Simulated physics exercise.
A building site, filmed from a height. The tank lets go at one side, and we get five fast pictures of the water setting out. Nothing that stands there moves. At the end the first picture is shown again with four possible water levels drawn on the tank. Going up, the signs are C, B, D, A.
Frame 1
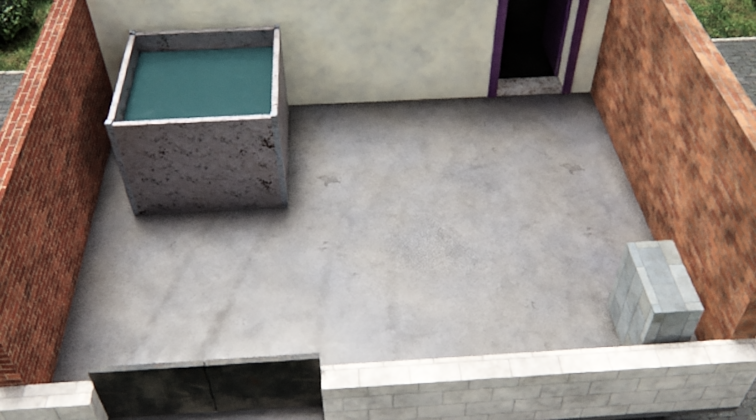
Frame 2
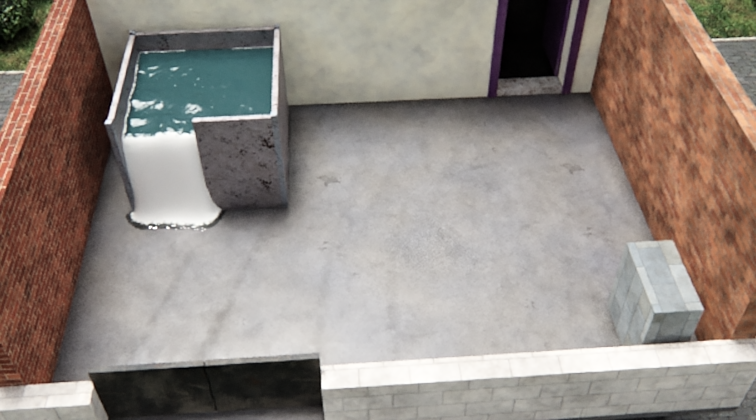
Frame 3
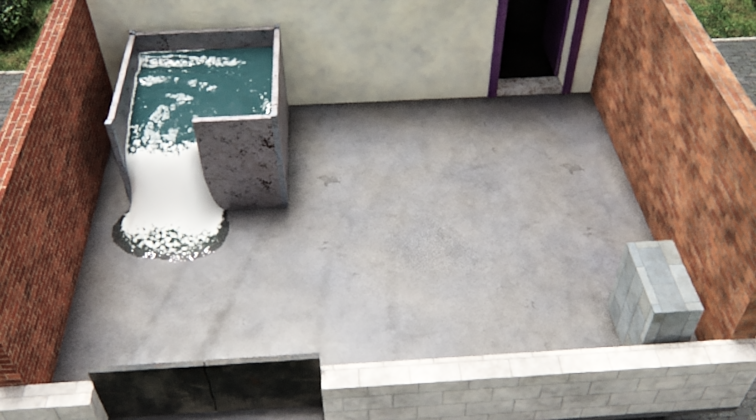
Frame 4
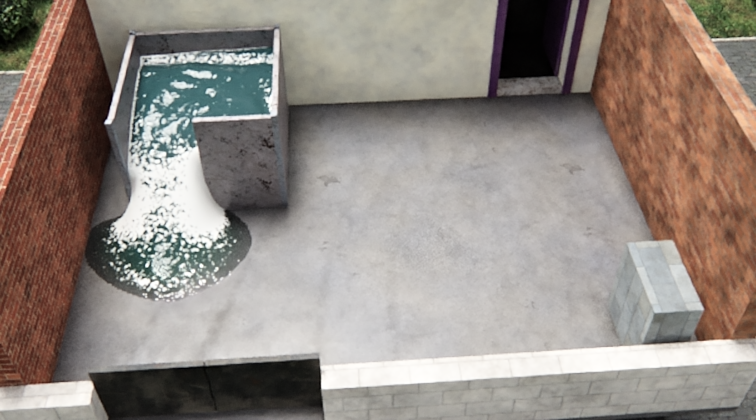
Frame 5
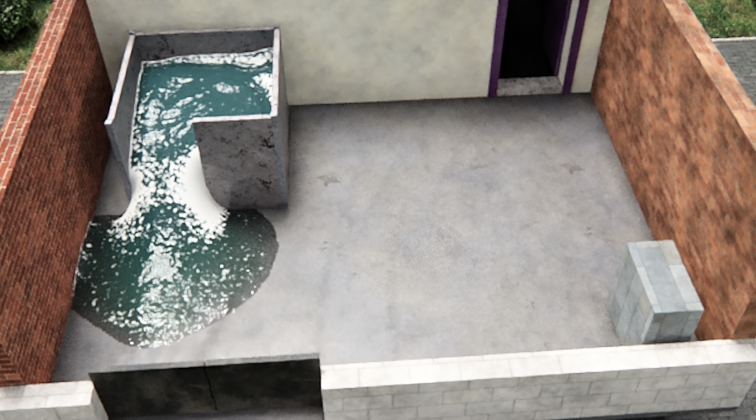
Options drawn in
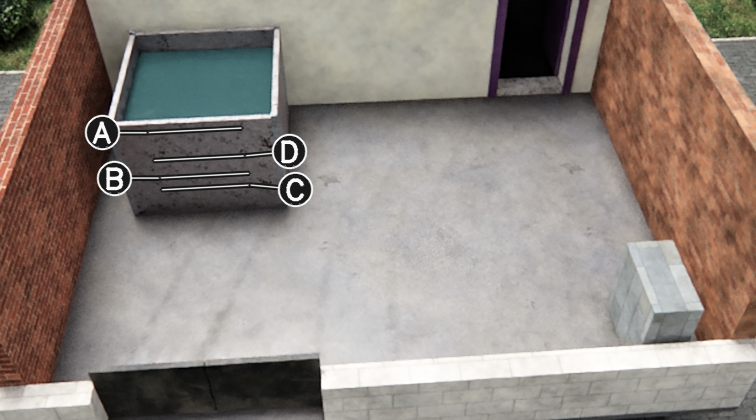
Teal water sits still in a raised concrete tank in the corner of a walled yard, then pours in a white, foaming sheet through an opening in the tank's front. It strikes the grey ground and spreads into a widening, foam-flecked pool reaching toward the left brick wall and the dark gate.
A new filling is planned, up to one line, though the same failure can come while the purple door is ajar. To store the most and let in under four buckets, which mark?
The answer is line B.
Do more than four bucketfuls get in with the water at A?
Yes.
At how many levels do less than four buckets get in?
Two of the four.
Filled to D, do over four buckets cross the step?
Yes, that goes wrong.
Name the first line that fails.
D it is.
On the marked copy, A at (194, 130); B at (203, 175); C at (206, 187); D at (200, 158); from the bottom up C, B, D, A.
For line A, dozens of bucketfuls pour in.
For line B, a splash gets over, under a bucket.
For line C, nothing gets over.
For line D, about 9 bucketfuls get in.
